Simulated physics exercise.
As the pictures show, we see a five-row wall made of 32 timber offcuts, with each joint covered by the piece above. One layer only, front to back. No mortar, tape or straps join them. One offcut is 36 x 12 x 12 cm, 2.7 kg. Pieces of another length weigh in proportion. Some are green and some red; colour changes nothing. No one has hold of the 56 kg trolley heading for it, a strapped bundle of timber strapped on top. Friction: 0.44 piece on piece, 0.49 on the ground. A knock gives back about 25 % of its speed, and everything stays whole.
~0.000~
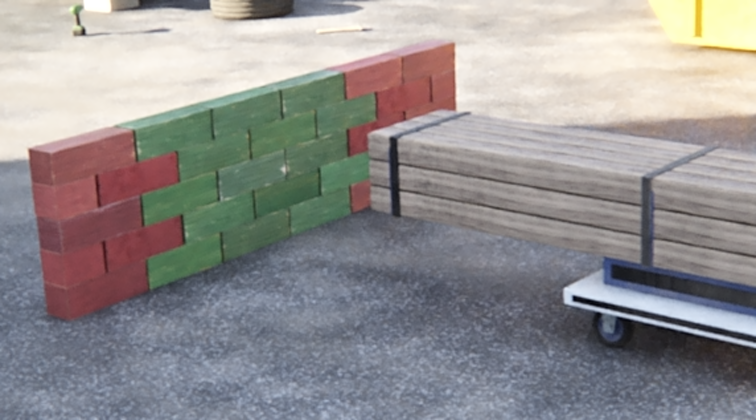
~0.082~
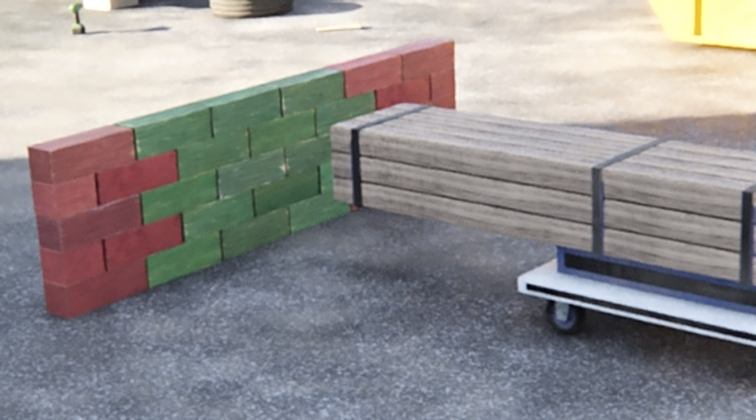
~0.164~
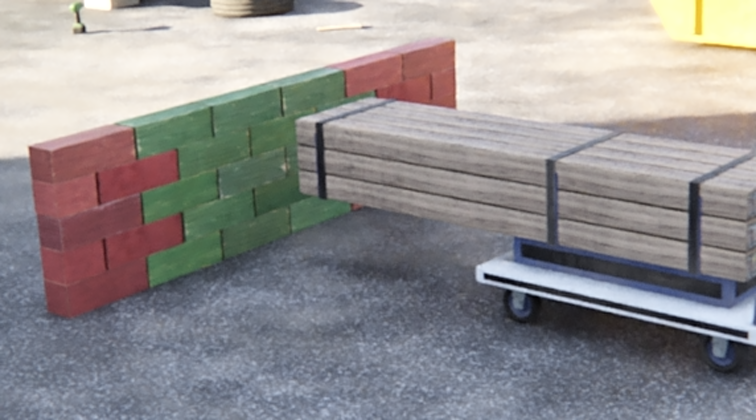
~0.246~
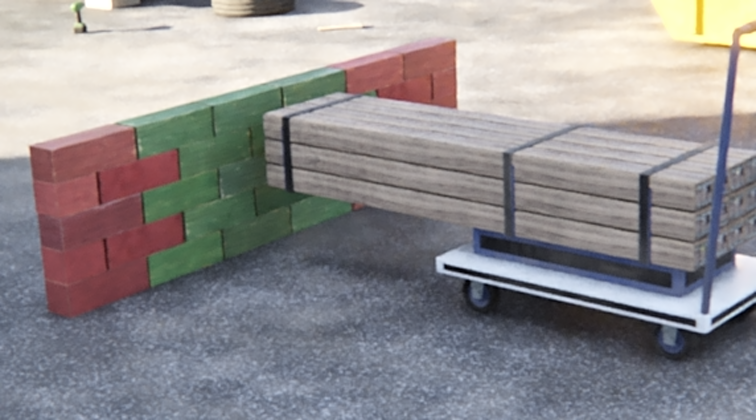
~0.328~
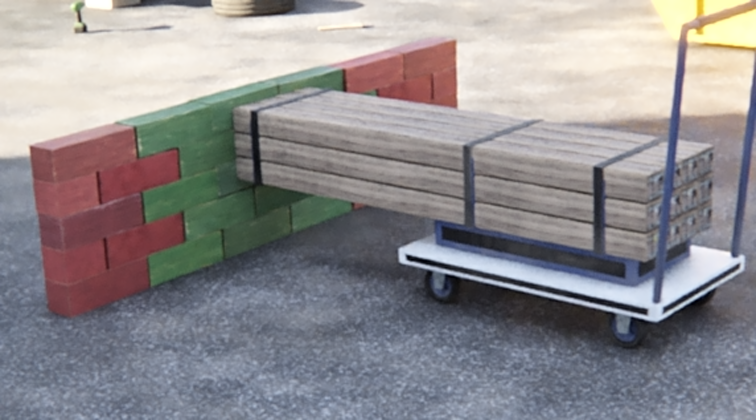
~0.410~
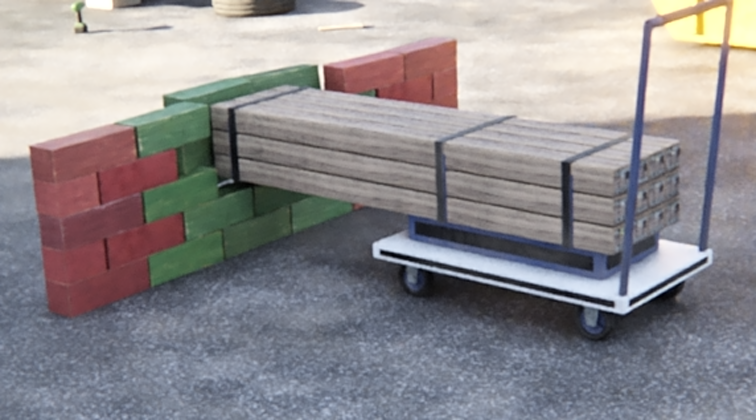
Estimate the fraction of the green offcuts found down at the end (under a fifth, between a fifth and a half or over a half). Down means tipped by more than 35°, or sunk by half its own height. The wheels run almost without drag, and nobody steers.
It comes to more than a half.
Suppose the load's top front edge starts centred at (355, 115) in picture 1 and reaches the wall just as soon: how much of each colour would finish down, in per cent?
Then red 20, green 80 per cent.
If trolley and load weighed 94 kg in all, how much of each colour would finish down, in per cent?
In that case red 0, green 50 per cent.
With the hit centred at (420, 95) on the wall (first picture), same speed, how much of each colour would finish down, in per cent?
In that case red 50, green 10 per cent.
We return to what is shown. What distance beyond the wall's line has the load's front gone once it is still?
Roughly 130 cm.
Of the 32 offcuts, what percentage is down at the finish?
About 30 per cent.
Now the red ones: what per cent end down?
Ending so: Red 0 per cent.
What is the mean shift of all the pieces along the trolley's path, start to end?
Roughly 25 cm.
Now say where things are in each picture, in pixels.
In the first frame (we follow the side turned to the camera), load (381, 159) 65 cm short of the wall; top green offcut (315, 95); top red offcut (430, 62); no piece has moved.
Load (343, 151) 48 cm short of the wall; top green offcut (314, 93), in the second frame.
Load (308, 144) 31 cm short of the wall; top green offcut (315, 93), in the third frame.
Load (275, 138) 14 cm short of the wall; top green offcut (316, 92), in the fourth frame.
Load (244, 132) 21 mm into the wall's line; 6 stirred so far, in the fifth frame.
Load (222, 129) 14 cm into the wall's line; top green offcut (284, 87) tipped 6°; top red offcut (432, 60); 8 stirred so far, in the sixth frame.
Around 0.56 s, load 35 cm past the wall's line, still rolling; 5 of the 15 green offcuts down (5 of 32 in all colours); top green offcut tipped 23°, 15 cm lower.
Around 0.96 s, load 89 cm past the wall's line, still rolling; 7 of the 15 green offcuts down (7 of 32 in all colours); top green offcut on its side.
Around 1.44 s, load 1.22 m past the wall's line, still rolling; 8 of the 15 green offcuts down (8 of 32 in all colours); top green offcut on its side.
Finally (2.6 s), load 1.31 m past the wall's line, stopped; 9 of the 15 green offcuts down (9 of 32 in all colours); top green offcut on its side; top red offcut unmoved. That is 60 per cent. Seen by the last camera, middles, top green offcut near (193, 164), top red offcut near (422, 59).
